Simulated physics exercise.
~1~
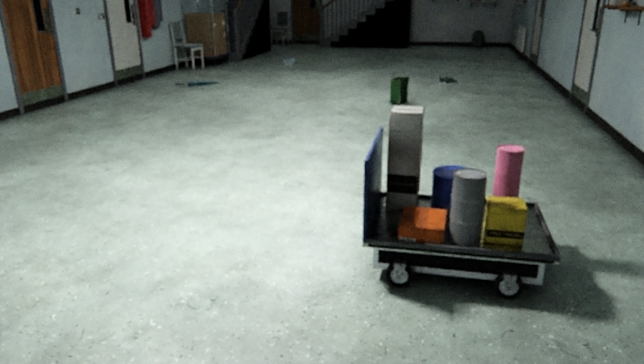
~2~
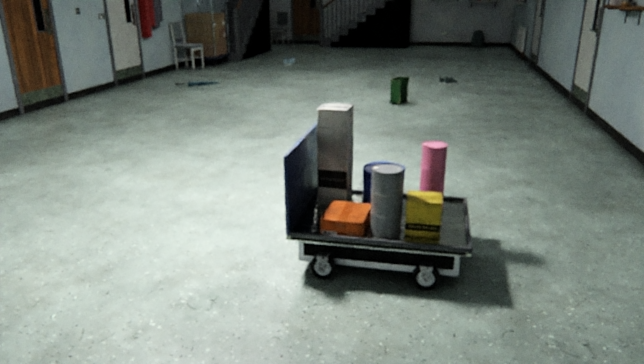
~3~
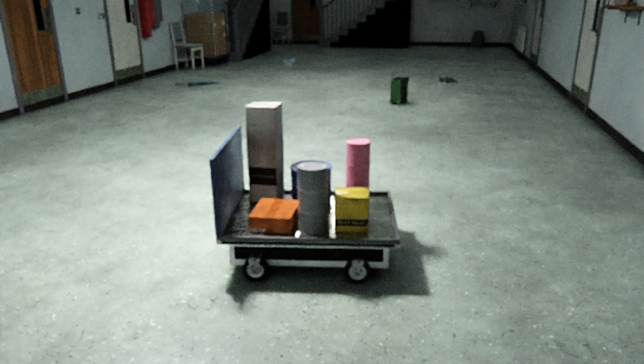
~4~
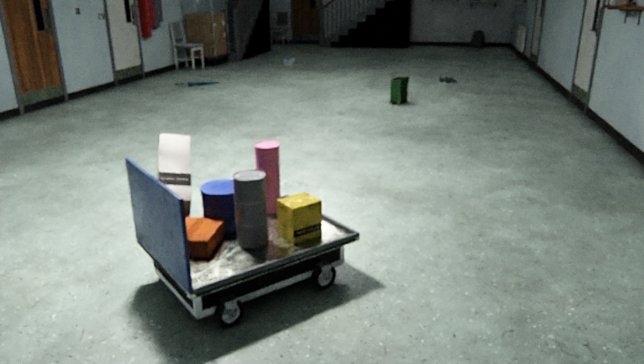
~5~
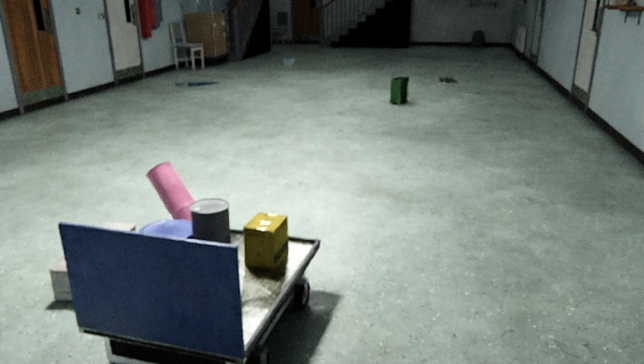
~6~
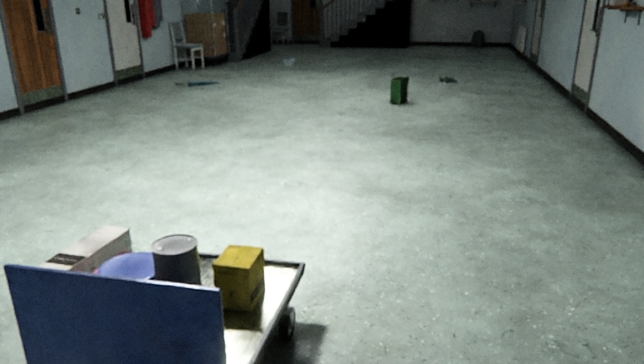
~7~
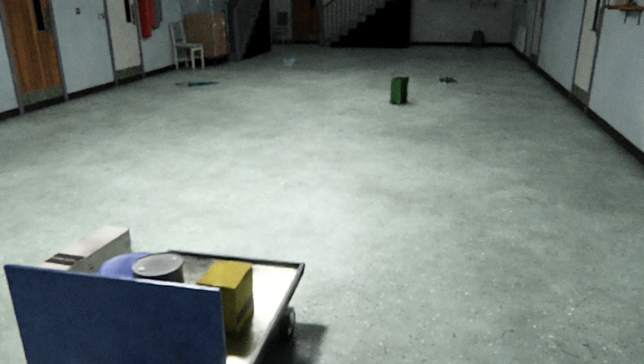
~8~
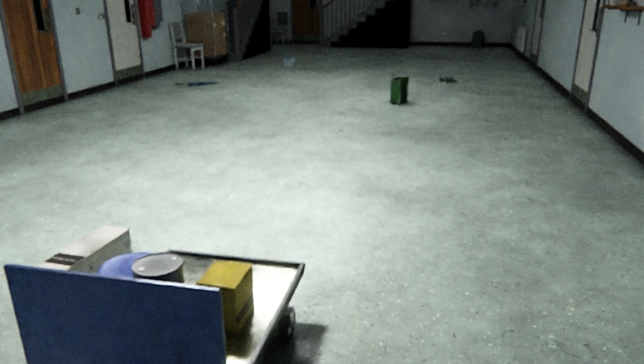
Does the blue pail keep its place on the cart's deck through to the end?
Yes, the blue pail stays put on the deck, and it is still there behind the board once the cart has stopped.
At first, a cart with a tall blue board at its leading end rolls left across a hall floor, carrying a white box, a blue pail, pink and grey canisters, and orange and yellow parcels. It then swings around toward the viewer, and the white box tips over and goes off the side. As the turn goes on, the pink canister leans left and drops out of sight. The cart stops at the lower left, where the grey canister settles a little lower behind the board. The blue pail and yellow parcel remain aboard, while the white box lies beside the cart.
